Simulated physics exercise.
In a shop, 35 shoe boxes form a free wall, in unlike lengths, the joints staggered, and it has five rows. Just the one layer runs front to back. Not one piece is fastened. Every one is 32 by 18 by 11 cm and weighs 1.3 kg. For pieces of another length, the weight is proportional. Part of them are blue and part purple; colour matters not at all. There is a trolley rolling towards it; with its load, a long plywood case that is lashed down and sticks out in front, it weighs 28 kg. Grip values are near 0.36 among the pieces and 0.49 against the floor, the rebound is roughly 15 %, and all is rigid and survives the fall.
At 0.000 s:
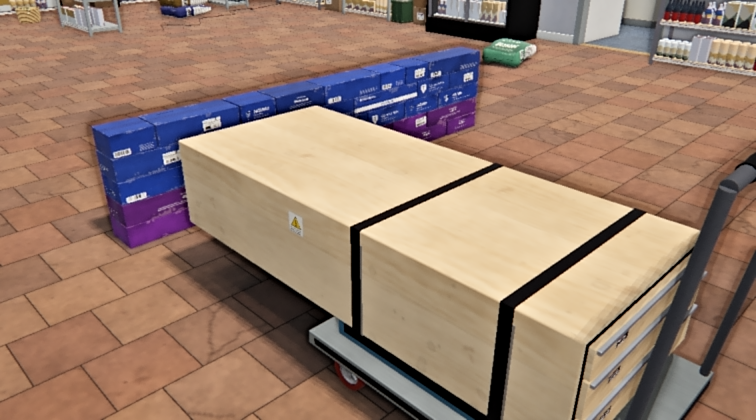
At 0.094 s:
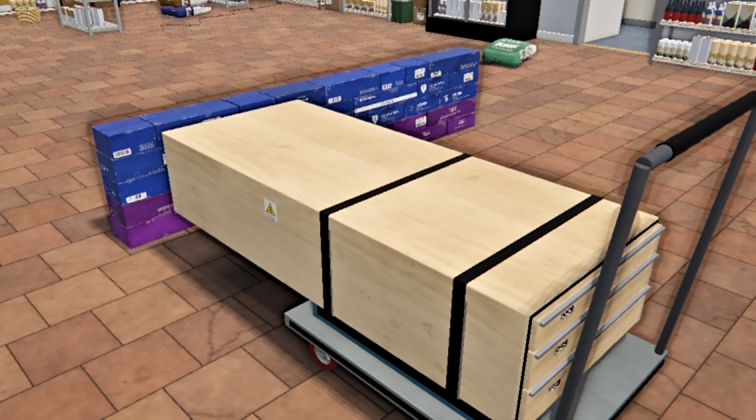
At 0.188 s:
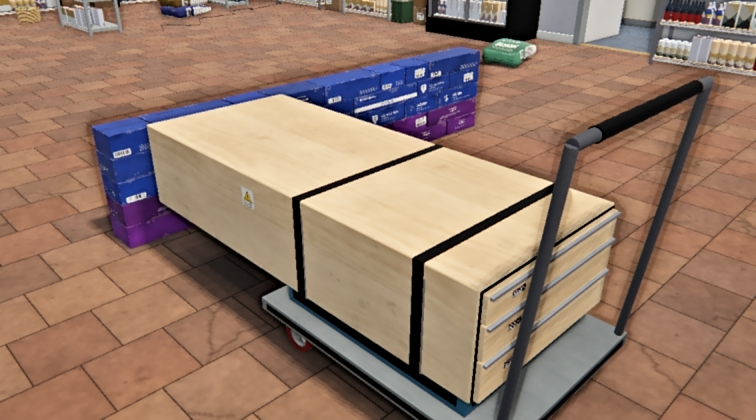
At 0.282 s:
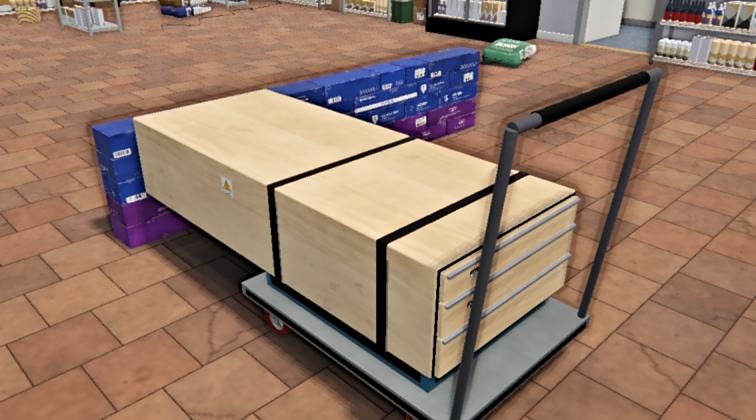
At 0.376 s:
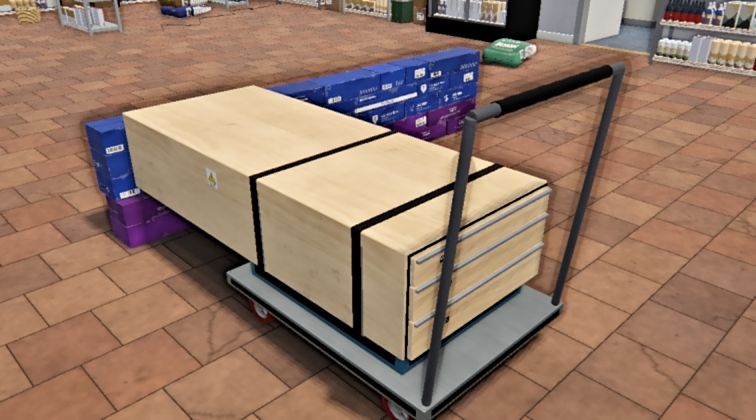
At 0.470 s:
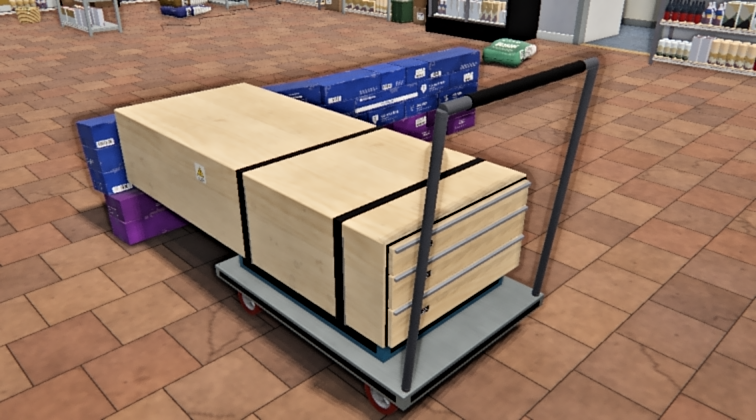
The video shows a trolley carrying a long, strapped wooden case across a tiled floor towards a low wall of blue and purple boxes, until the case's front end pushes into the wall and shifts several boxes at the left.
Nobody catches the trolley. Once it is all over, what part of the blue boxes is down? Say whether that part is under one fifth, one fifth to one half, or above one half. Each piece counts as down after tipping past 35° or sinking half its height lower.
The part is one fifth to one half.
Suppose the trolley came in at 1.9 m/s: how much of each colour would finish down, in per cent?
Then purple 0, blue 40 per cent.
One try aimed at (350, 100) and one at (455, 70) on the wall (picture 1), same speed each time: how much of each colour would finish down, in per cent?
First try then second: Purple 0 and 0, blue 50 and 40 per cent.
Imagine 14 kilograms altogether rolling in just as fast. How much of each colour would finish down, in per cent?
Colour by colour that makes purple 10, blue 40 percent.
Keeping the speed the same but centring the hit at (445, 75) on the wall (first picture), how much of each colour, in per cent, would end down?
Then purple ends 0 per cent down and blue 50 per cent.
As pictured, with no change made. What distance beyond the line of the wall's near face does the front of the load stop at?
It ends up roughly 90 cm beyond.
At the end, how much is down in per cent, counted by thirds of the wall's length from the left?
Left 70 %, middle 20 %, right 0 %.
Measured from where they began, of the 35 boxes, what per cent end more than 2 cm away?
Fraction: 35 %.
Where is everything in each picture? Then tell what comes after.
In the first picture (pixels give the middle of a visible side), load (189, 170) 44 cm short of the wall; top blue box (418, 73); none has stirred.
In the second picture, load (173, 161) 30 cm short of the wall; top blue box (418, 73).
In the third picture, load (157, 152) 17 cm short of the wall; top blue box (418, 73).
In the fourth picture, load (143, 145) 42 mm short of the wall; top blue box (418, 73).
In the fifth picture, load (132, 139) 58 mm into the wall's line; top blue box (418, 74); movement in 8 of them.
In the sixth picture, load (124, 135) 14 cm into the wall's line; top blue box (418, 73); steepest lean 8°, the box at (116, 133); movement in 11 of them.
After 0.54 s, load 19 cm past the wall's line, still rolling; none of the 22 blue boxes down (0 of 35 in all colours); top blue box unmoved.
After 0.68 s, load 28 cm past the wall's line, still rolling; 7 of the 22 blue boxes down (7 of 35 in all colours); top blue box unmoved.
After 0.86 s, load 40 cm past the wall's line, still rolling; 9 of the 22 blue boxes down (10 of 35 in all colours); top blue box unmoved.
After 1.32 s, load 67 cm past the wall's line, still rolling; 9 of the 22 blue boxes down (10 of 35 in all colours); top blue box unmoved.
In the end (2.3 s), load 91 cm past the wall's line, stopped; 9 of the 22 blue boxes down (10 of 35 in all colours); top blue box unmoved; top purple box unmoved. That is 41 per cent. From the last view, middles, top blue box near (408, 71), top purple box near (318, 149).
